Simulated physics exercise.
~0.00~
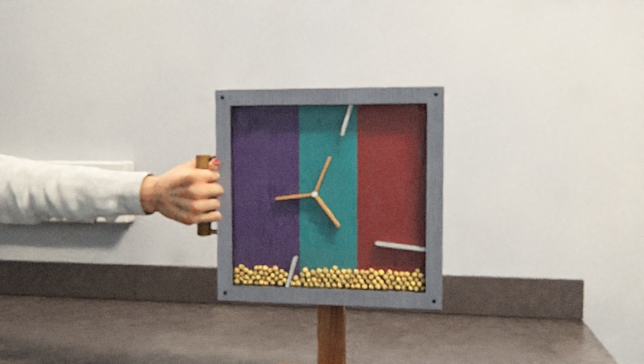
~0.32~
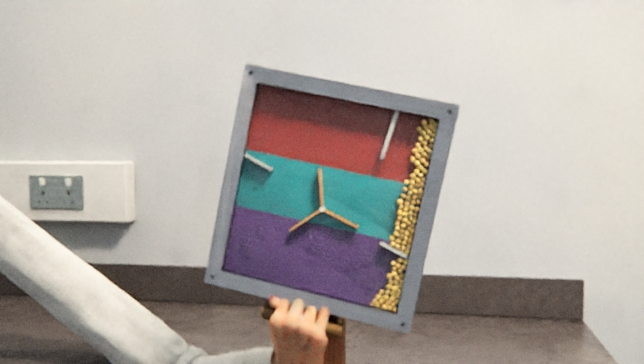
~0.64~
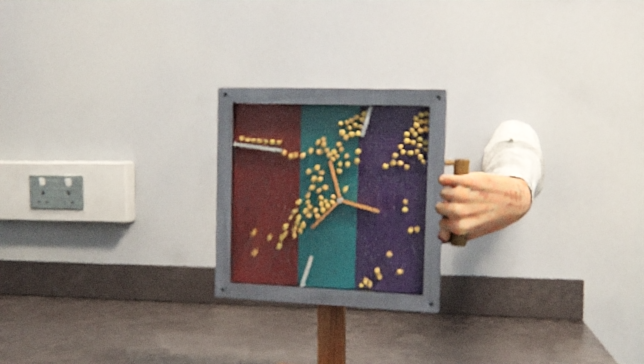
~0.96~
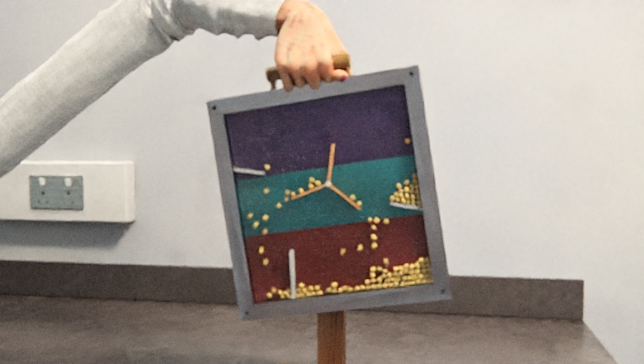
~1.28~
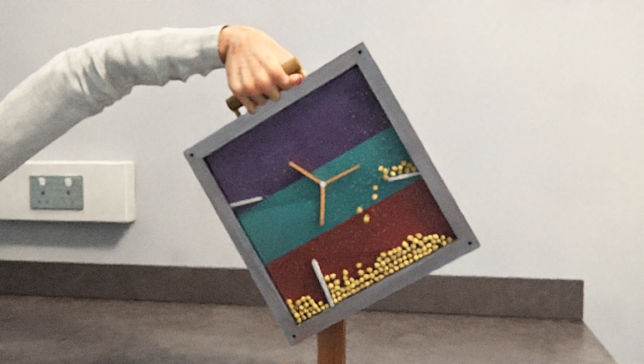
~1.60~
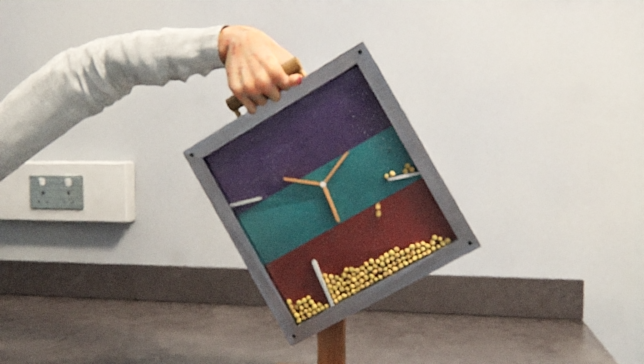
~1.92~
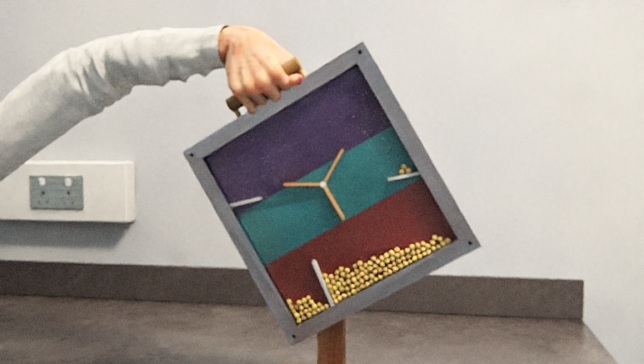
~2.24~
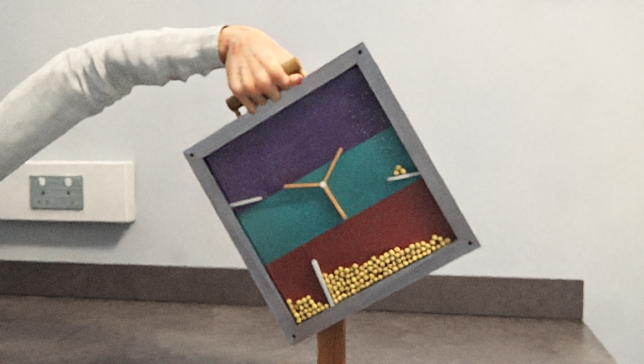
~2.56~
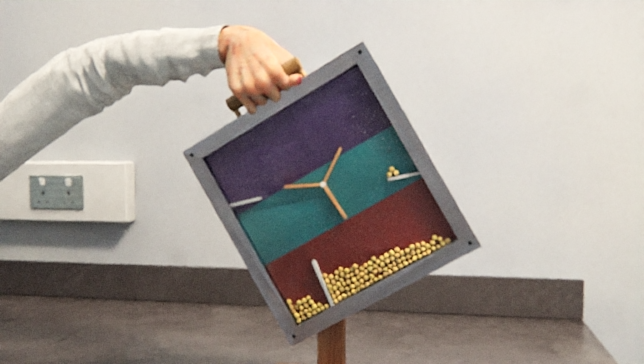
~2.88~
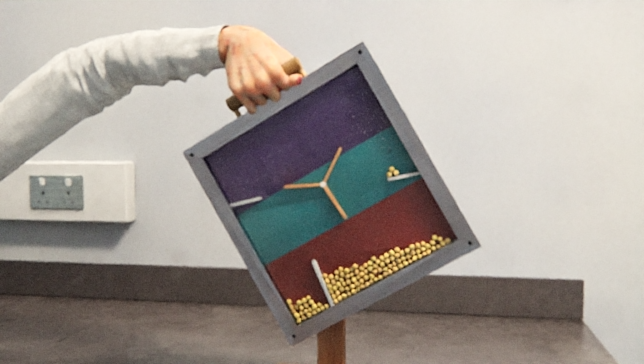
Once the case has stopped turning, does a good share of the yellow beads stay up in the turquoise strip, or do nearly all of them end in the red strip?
Nearly all of them end in the red strip, heaped along the bottom. The turquoise strip holds very few at most, and the purple strip is left practically empty.
